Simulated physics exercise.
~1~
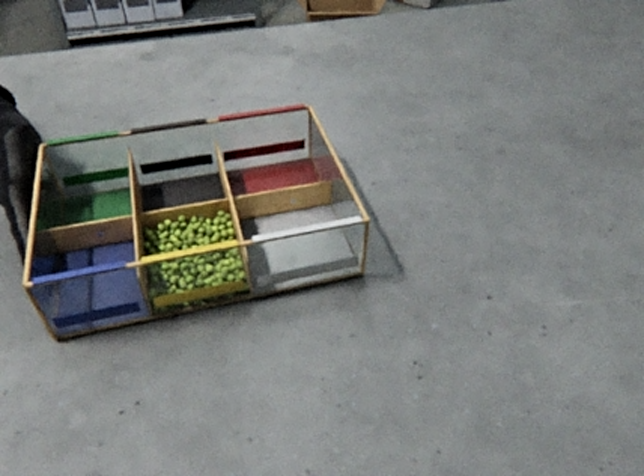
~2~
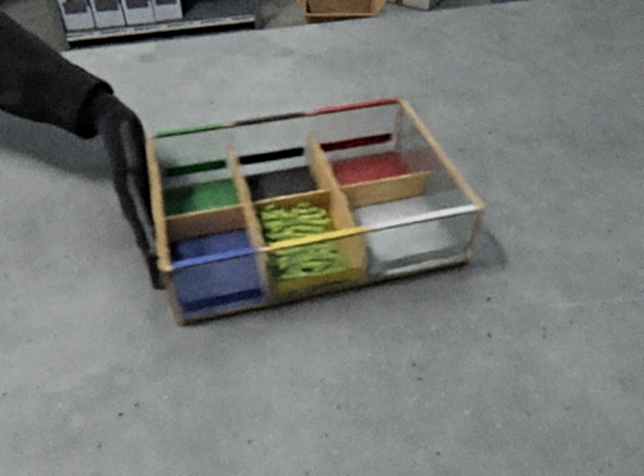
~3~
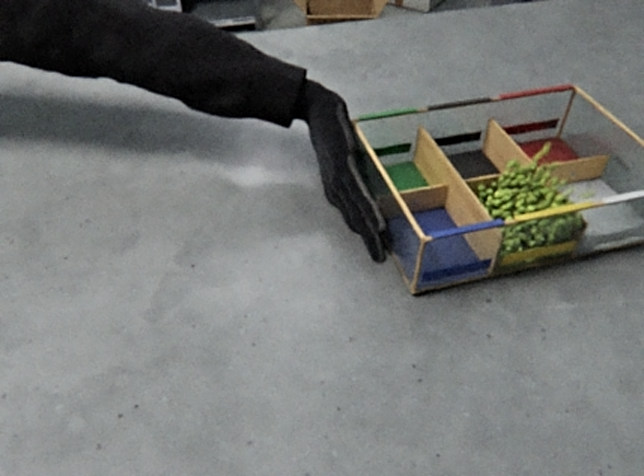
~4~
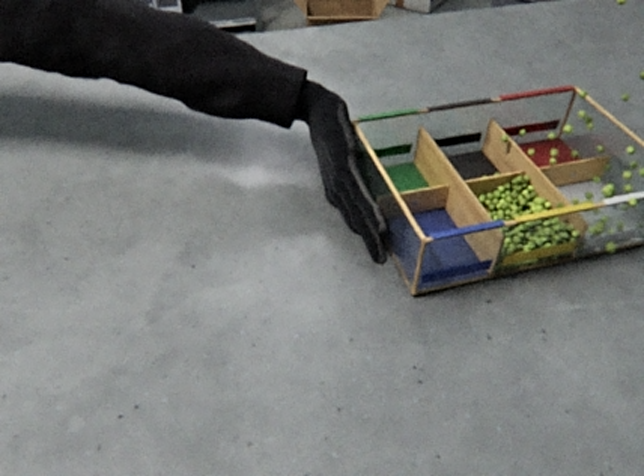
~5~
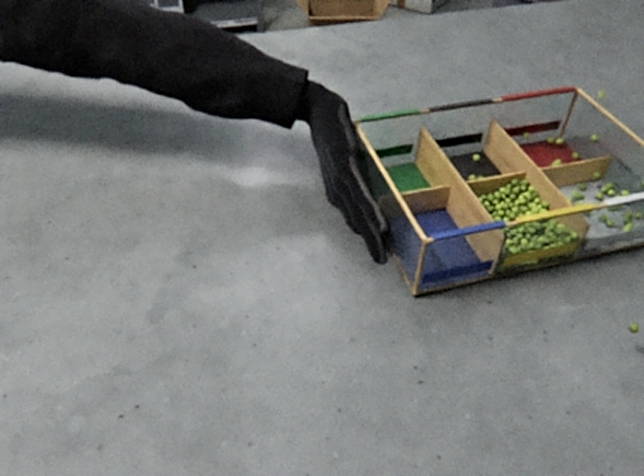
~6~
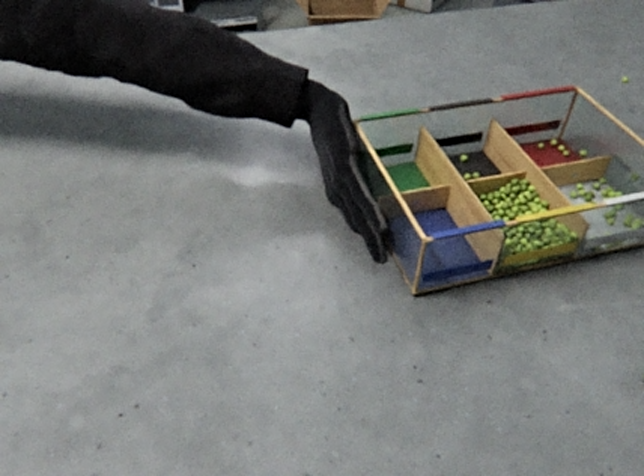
A shallow six-part tray with clear sides and coloured rims rests at the left of a grey floor, seen from above at an angle, its front middle yellow section full of small green peas. A black-gloved hand at its left end pushes it rightward, and it picks up speed. The tray then stops abruptly near the right edge, and the peas surge up and to the right. Some fly over the dividers, scattering through the air and bouncing. Most settle back in the yellow section, while others lie in the white, red and black sections and a few escape outside.
